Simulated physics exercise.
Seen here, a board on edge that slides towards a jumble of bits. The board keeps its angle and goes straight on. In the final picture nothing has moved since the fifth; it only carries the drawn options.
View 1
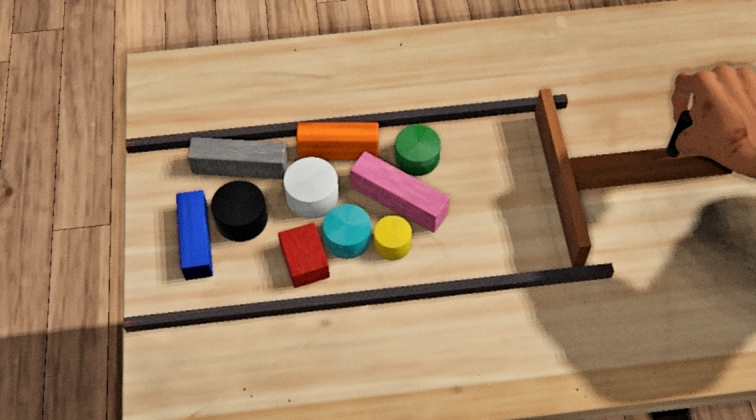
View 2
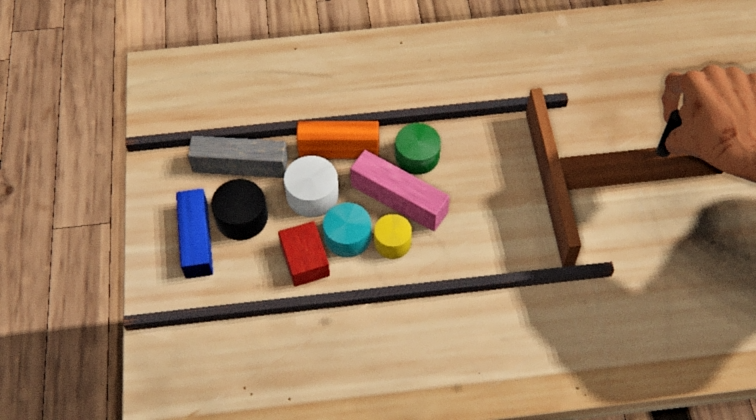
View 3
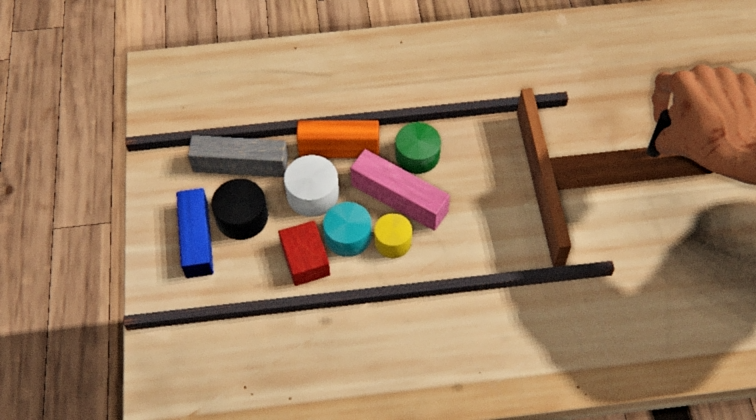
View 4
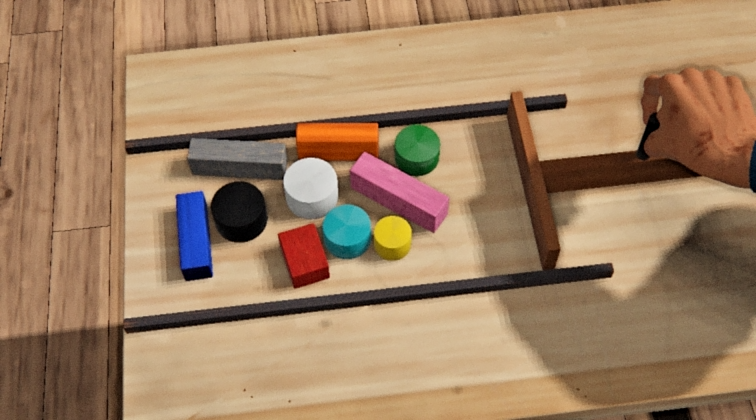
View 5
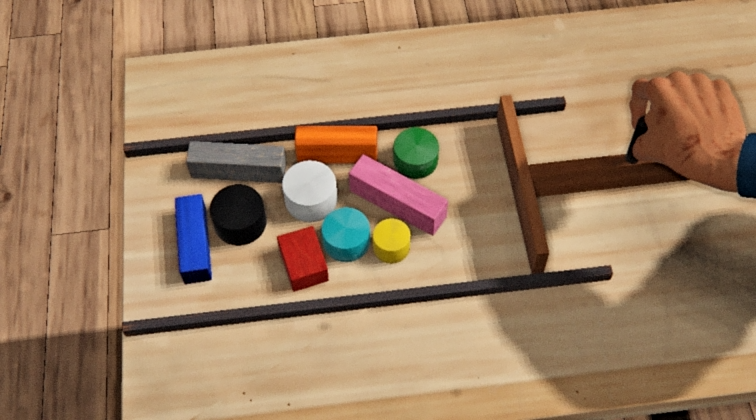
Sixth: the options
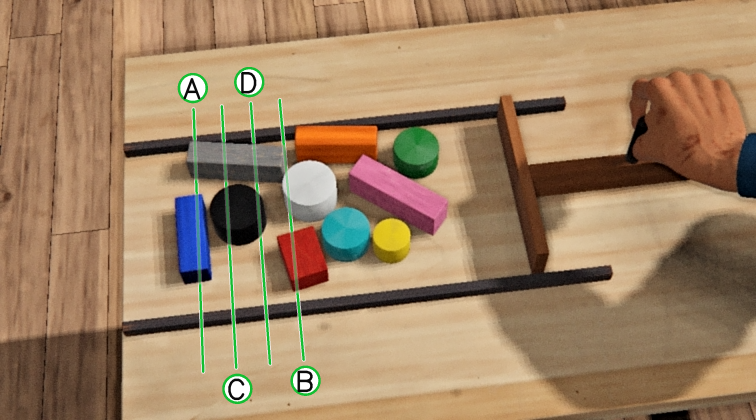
On a wooden tabletop, a hand slowly slid an upright brown board a short way left between two dark rails, toward a jumble of colourful blocks and round pieces that stayed where they were.
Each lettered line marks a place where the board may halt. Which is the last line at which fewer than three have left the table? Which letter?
No third one falls up to D.
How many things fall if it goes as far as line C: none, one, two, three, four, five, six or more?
Three.
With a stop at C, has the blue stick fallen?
By then, yes.
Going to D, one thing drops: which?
The blue stick goes over.
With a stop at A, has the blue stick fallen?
Yes.
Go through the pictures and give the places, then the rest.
In the first picture, yellow tin (393, 238); pink bar (399, 192); orange stick (338, 142).
In the second picture, board (555, 163); blue stick (194, 233).
In the third picture, board (545, 164); turquoise tin (348, 230).
In the fourth picture, board (535, 167); green tin (417, 151).
In the fifth picture, board (524, 170); red block (303, 259); yellow tin (392, 241); pink bar (398, 195).
On the marked copy, A at (198, 230); B at (291, 220); C at (228, 227); D at (260, 223).
Following D. Soon after the start, board (429, 181); orange stick (330, 144); green tin (392, 157).
Later, board (332, 192); blue stick (158, 251); black tin (194, 227).
In the end, board (261, 199); blue stick over the edge; black tin (123, 242); one fallen.
As for the rest, A drops five; B is within the limit but short; C drops three.
